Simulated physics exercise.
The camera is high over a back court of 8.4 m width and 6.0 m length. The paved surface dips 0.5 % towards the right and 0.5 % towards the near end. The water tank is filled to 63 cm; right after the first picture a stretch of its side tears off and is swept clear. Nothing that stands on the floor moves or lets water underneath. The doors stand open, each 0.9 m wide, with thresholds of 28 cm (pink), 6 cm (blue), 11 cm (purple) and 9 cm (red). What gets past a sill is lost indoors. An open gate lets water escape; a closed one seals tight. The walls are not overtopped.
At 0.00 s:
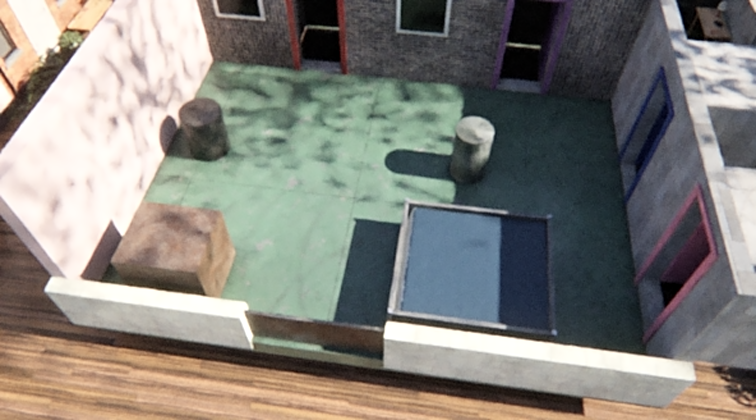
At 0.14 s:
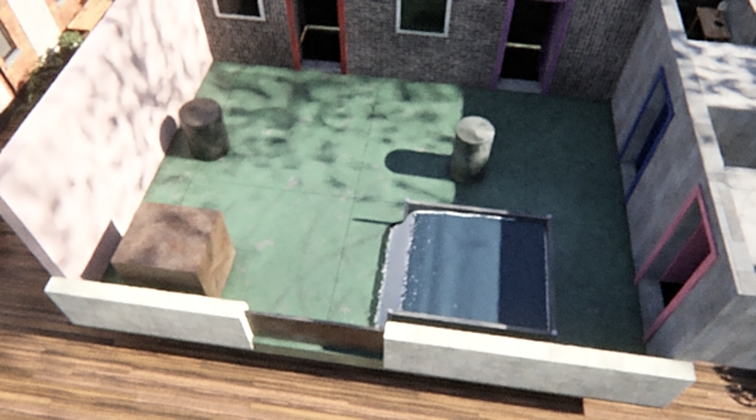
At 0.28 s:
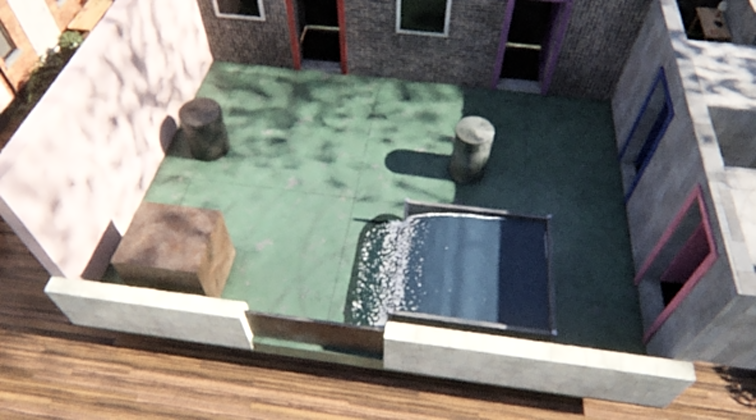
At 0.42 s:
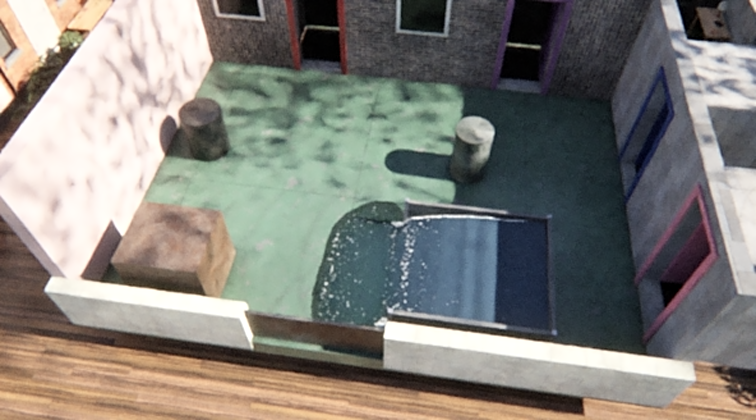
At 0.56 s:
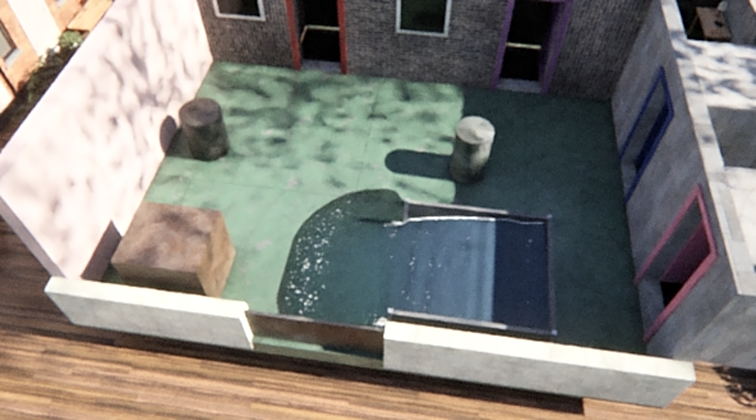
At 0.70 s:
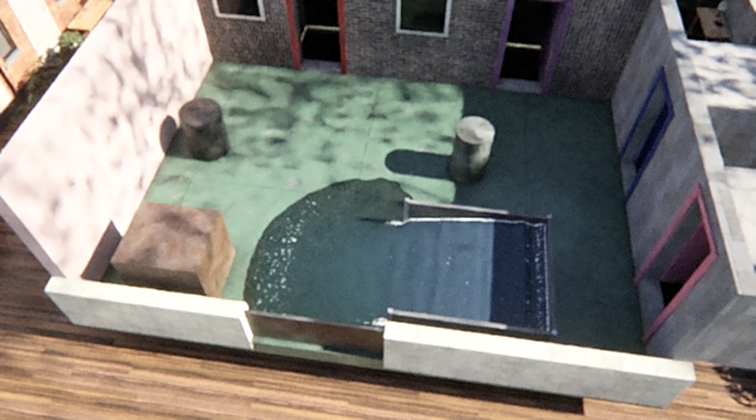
We see a walled green court with a squared block, two round pillars and a full water tank, whose left side opens; water pours out leftward, foaming at first, then spreads in a widening, dark, rounded sheet across the floor.
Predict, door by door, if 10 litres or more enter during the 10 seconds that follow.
The water let in: At the pink door it does not reach the limit; at the blue door it does not reach the limit; at the purple door it stays under the limit; at the red door it exceeds the limit.
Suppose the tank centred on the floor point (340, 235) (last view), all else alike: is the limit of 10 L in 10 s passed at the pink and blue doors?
Then: Pink under, blue over.
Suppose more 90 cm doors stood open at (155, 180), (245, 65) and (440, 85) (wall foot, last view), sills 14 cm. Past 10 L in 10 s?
In that order: Above, past it, below.
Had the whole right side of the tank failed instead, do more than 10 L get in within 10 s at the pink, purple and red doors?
Against that limit: Pink over, purple over, red below.
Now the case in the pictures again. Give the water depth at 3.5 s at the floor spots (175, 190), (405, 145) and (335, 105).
In that order: 21, 0 and 1 cm.
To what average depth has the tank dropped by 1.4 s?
About 34 cm.
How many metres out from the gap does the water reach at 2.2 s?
Some 5.2 m out.
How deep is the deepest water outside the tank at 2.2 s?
About 42 cm.
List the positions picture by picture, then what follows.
The water tank at (474, 265) is whole and still, 63 cm deep, in the first picture.
Water pours out at (400, 271) and has run 1.1 m, to a hidden place; typically 9 cm deep outside, 63 cm at the water tank's back, in the second picture.
The front is at a hidden place, 1.2 m from the gap at (400, 272); 1.3 m2 of floor is under water; 63 cm left at the back of the water tank, in the third picture.
Water pours out at (400, 272) and has run 1.5 m, to a hidden place; typically 10 cm deep outside, 63 cm at the water tank's back, in the fourth picture.
The front is at a hidden place, 1.9 m from the gap at (400, 272); 4.2 m2 of floor is under water; 62 cm left at the back of the water tank, in the fifth picture.
Water pours out at (400, 272) and has run 2.4 m, to (250, 293); typically 7 cm deep outside, 54 cm at the water tank's back, in the sixth picture.
After 1.4 s water covers 25 % of the floor and is deepest (40 cm) near (213, 320); pink door not reached, blue door not reached, purple door not reached, red door not reached.
After 2.2 s water covers 35 % of the floor and is deepest (42 cm) near (228, 312); pink door not reached, blue door not reached, purple door not reached, red door not reached.
After 3.5 s water covers 45 % of the floor and is deepest (28 cm) near (213, 62); pink door not reached, blue door not reached, purple door not reached, red door not reached.
After 6.0 s water covers 65 % of the floor and is deepest (18 cm) near (335, 74); pink door not reached, blue door not reached, purple door not reached, red door 17 cm at the sill, 19 L in.
After 10.0 s water covers 90 % of the floor and is deepest (14 cm) near (605, 113); pink door 2 cm at the sill, 0 L in, blue door 7 cm at the sill, 0 L in, purple door 6 cm at the sill, 0 L in, red door 5 cm at the sill, 40 L in.
